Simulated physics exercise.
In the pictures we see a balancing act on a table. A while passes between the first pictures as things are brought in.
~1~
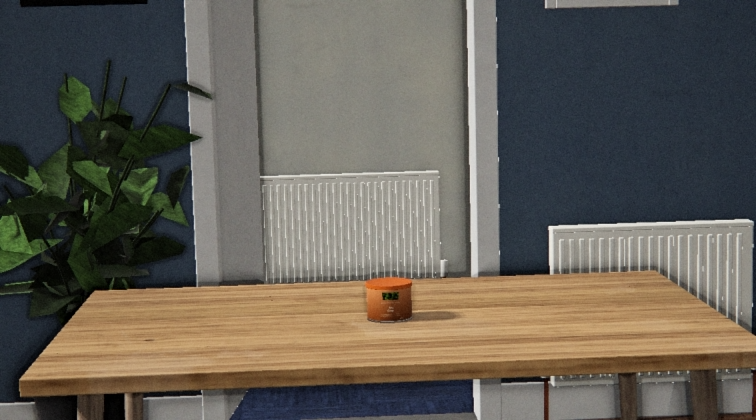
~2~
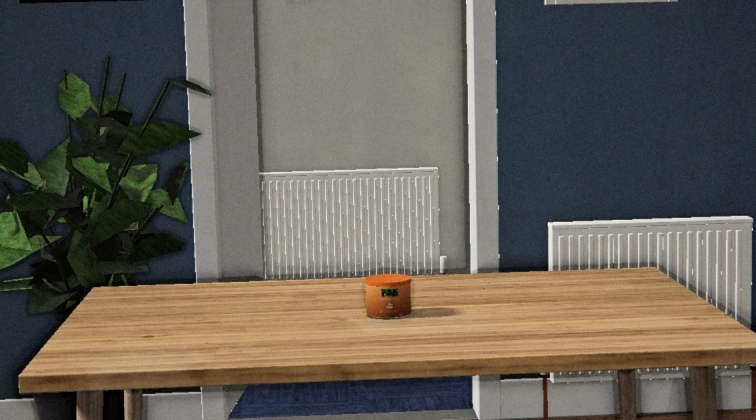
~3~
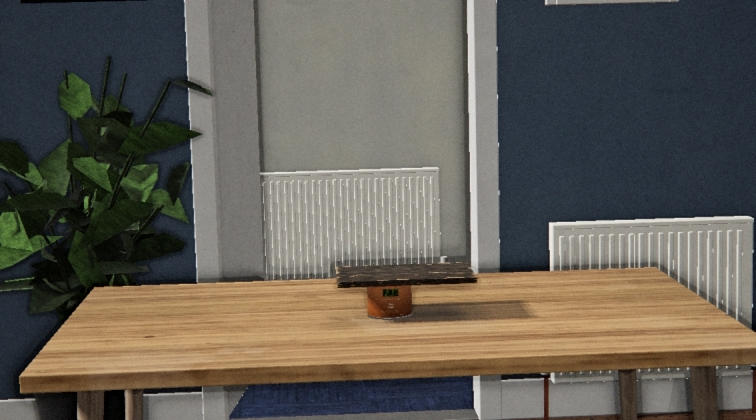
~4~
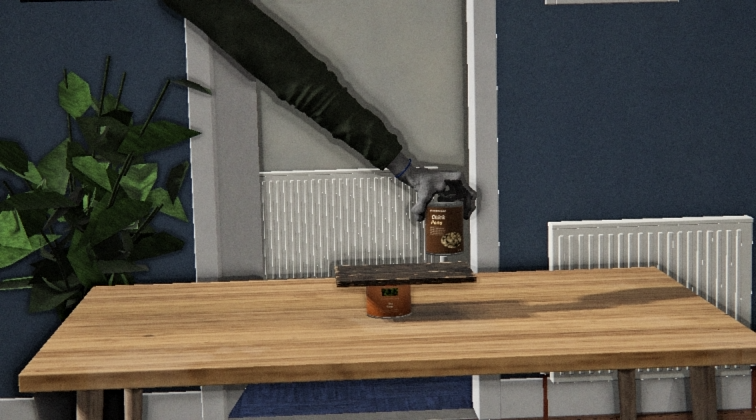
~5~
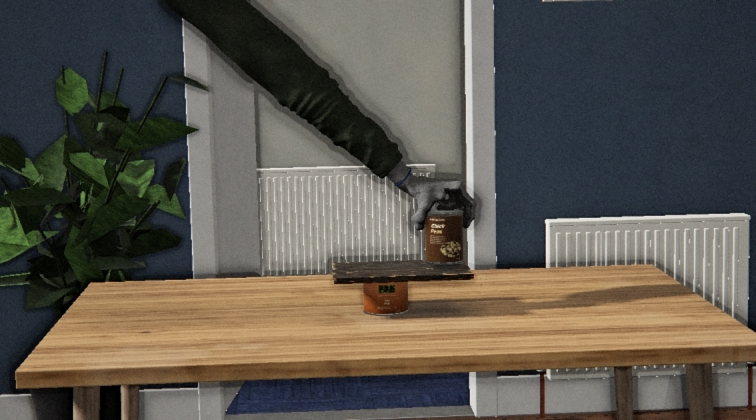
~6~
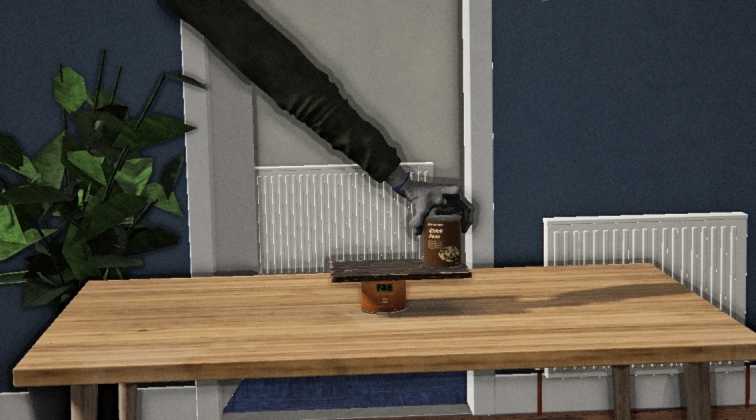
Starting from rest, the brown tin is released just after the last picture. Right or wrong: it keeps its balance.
Wrong.
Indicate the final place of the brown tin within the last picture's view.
End position in the final view: Approximately (490, 287).
Then, 0.30 s past the last view, brown tin now fallen; black board rocked 39° from its first pose.
Then, 0.50 s past the last view, black board rocked 35° from its first pose.
Finally, fallen, brown tin; left askew, black board; orange tub still in place. Final places as the last picture's camera would see them, brown tin near (490, 287). The stack gives way.
